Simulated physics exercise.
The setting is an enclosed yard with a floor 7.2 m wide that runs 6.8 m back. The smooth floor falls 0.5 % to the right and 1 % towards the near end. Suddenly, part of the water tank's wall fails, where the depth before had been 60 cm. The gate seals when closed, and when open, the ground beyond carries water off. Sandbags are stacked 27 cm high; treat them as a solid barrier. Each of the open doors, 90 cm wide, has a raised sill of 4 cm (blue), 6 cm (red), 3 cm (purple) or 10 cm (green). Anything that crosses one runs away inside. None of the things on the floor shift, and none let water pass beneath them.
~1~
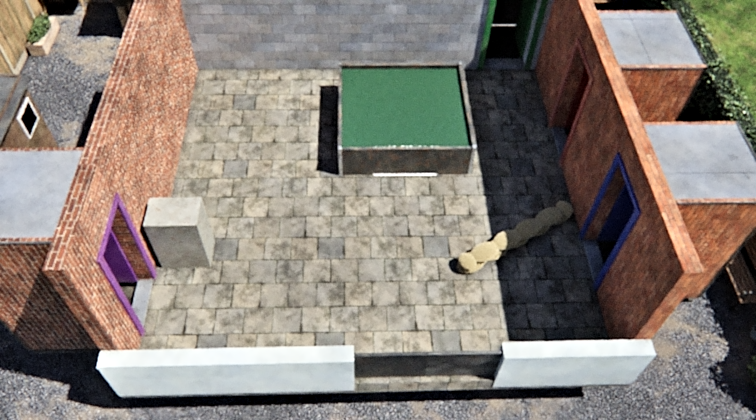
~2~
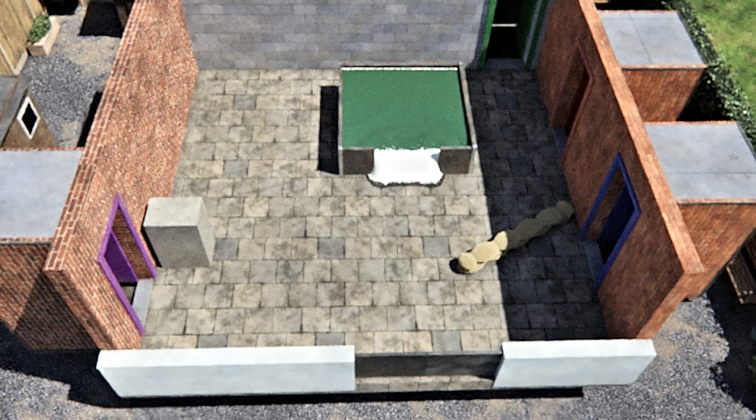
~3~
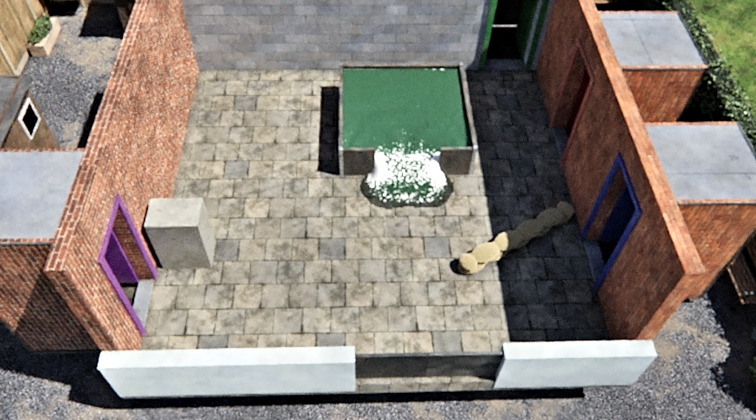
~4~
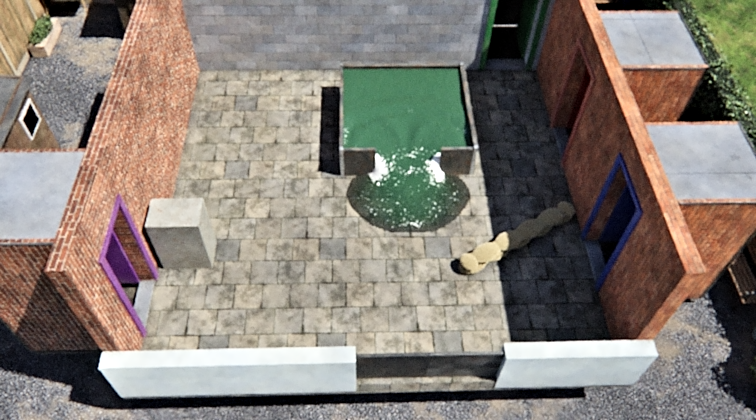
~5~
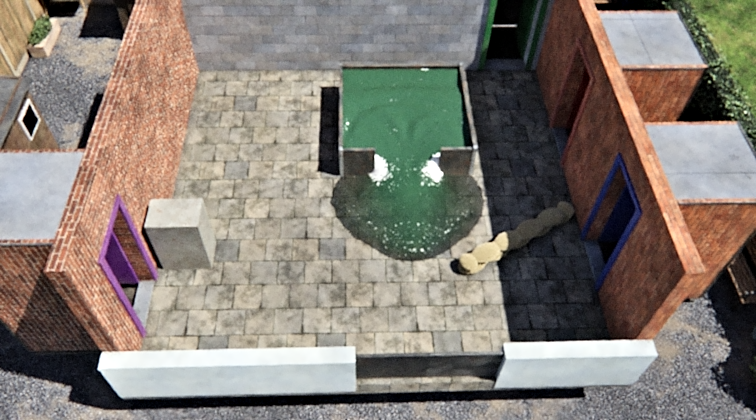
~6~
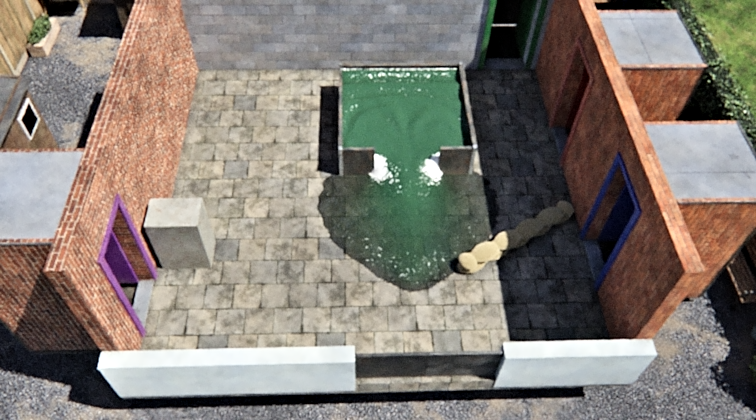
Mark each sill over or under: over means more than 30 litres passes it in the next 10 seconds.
Blue door - over; red door - under; purple door - over; green door - under.
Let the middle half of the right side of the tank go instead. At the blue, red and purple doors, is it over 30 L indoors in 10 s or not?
Then blue would come out on the low side, red on the high side and purple on the low side.
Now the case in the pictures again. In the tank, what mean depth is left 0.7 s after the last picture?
The mean depth is around 44 cm.
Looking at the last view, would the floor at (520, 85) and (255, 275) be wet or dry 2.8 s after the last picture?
I'd say spared, then drenched.
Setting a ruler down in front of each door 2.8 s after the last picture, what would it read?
Depths in centimetres - blue: 4, red: 7, purple: 7, green: 0.
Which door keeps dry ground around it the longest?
That would be the green door, last of all.
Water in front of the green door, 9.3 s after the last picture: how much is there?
Depth: ~ 5.0 cm.
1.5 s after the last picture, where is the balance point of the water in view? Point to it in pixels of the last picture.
Roughly (404, 183) in the last picture.
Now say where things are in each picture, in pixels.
In the first picture, still water, 60 cm deep, in the water tank at (403, 107).
In the second picture, water pours out at (406, 165) and has run 0.7 m, to (440, 180); typically 5 cm deep outside, 60 cm at the water tank's back.
In the third picture, water pours out at (407, 167) and has run 0.9 m, to (377, 202); typically 10 cm deep outside, 60 cm at the water tank's back.
In the fourth picture, water pours out at (407, 167) and has run 1.3 m, to (396, 228); typically 8 cm deep outside, 60 cm at the water tank's back.
In the fifth picture, the front is at (397, 254), 1.8 m from the gap at (407, 166); 3.3 m2 of floor is under water; 59 cm left at the back of the water tank.
In the sixth picture, water pours out at (406, 165) and has run 2.4 m, to (427, 284); typically 5 cm deep outside, 53 cm at the water tank's back.
Then, 0.7 s after the last picture water covers 25 % of the floor and is deepest (34 cm) near (470, 256); blue door not reached, red door not reached, purple door not reached, green door not reached.
Then, 1.5 s after the last picture water covers 35 % of the floor and is deepest (34 cm) near (426, 355); blue door not reached, red door not reached, purple door not reached, green door not reached.
Then, 2.8 s after the last picture water covers 50 % of the floor and is deepest (27 cm) near (149, 373); blue door 4 cm at the sill, 0 L in, red door 7 cm at the sill, 0 L in, purple door 7 cm at the sill, 0 L in, green door not reached.
Then, 5.3 s after the last picture water covers 65 % of the floor and is deepest (18 cm) near (603, 363); blue door 10 cm at the sill, 17 L in, red door 6 cm at the sill, 1 L in, purple door 15 cm at the sill, 142 L in, green door 7 cm at the sill, 0 L in.
Then, 9.3 s after the last picture water covers 85 % of the floor and is deepest (14 cm) near (307, 369); blue door 10 cm at the sill, 113 L in, red door 4 cm at the sill, 2 L in, purple door 9 cm at the sill, 295 L in, green door 5 cm at the sill, 0 L in.
